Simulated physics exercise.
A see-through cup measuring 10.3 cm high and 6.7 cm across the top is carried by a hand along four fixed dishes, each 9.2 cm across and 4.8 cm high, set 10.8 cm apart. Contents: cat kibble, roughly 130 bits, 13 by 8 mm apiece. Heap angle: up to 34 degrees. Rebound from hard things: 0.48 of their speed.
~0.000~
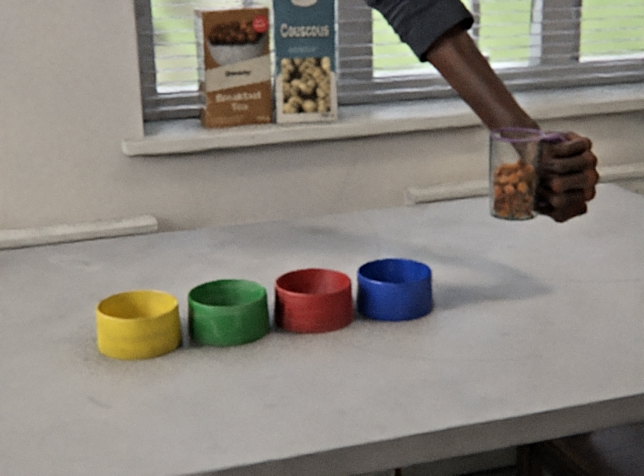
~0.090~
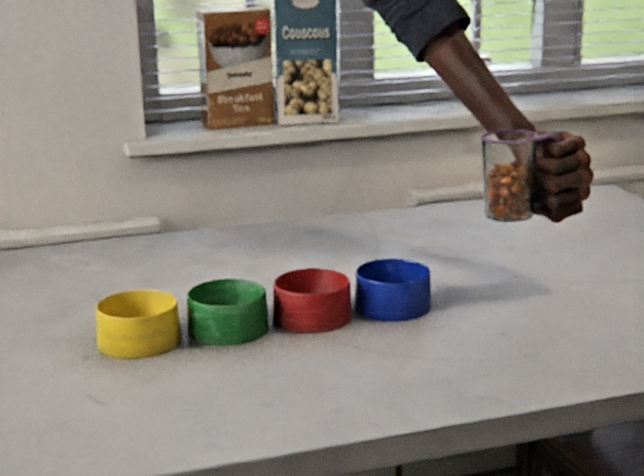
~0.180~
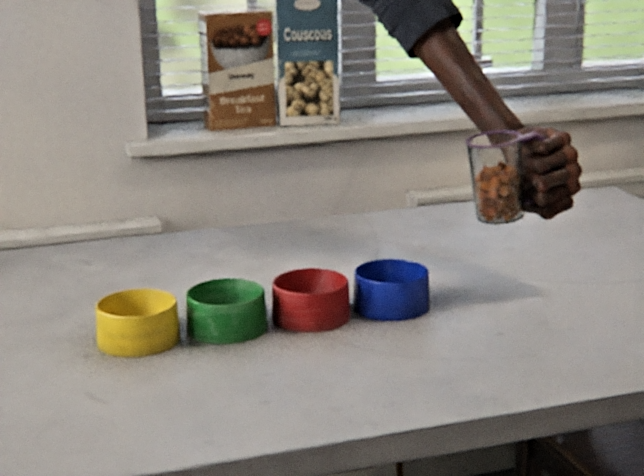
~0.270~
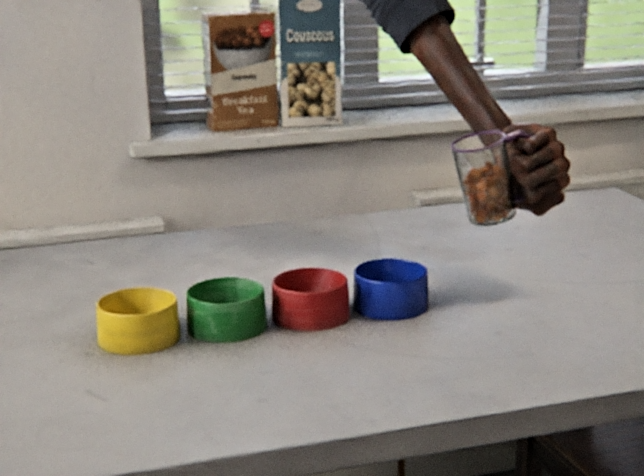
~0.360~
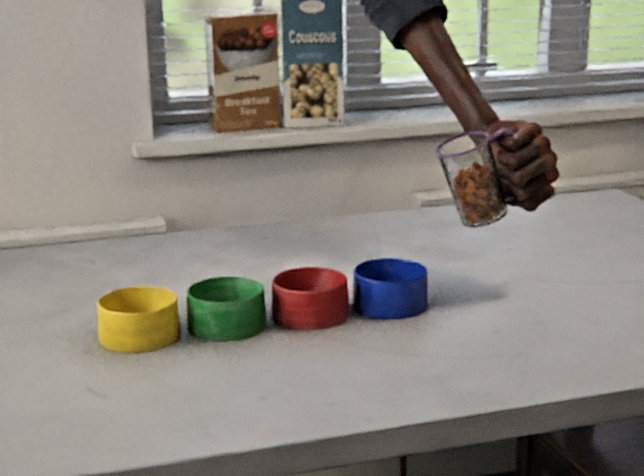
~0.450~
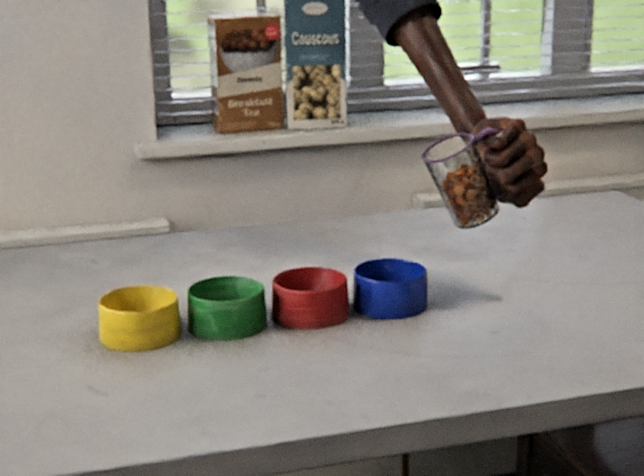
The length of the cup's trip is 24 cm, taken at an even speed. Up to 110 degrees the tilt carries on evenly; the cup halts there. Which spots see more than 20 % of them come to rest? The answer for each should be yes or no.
Red dish - yes, blue dish - no, green dish - no, yellow dish - no, counter - no.
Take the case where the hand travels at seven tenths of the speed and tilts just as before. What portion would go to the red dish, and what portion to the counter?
Shares - red 70, counter 10.
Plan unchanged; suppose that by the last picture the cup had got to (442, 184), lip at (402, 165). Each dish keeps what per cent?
Then red 70, blue 0, green 0, and yellow 0.
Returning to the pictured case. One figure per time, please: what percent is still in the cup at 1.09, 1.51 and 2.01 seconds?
Roughly 100, then 100, then 80.
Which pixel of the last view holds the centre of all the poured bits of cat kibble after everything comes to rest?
When it all comes to rest, the middle is near (300, 304).
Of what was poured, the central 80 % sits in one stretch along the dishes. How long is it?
5 centimetres.
After 1.09 s, tilt 65 degrees; cup holds 100 %.
After 1.51 s, tilt 92 degrees; cup holds 100 %.
Then, at 2.01 s, tilt 110 degrees; cup holds 80 %, red 15 %.
In the end, at 4.1 s, red 80 %, blue 0 %, green 0 %, yellow 0 %, counter 5 %, cup 10 %.
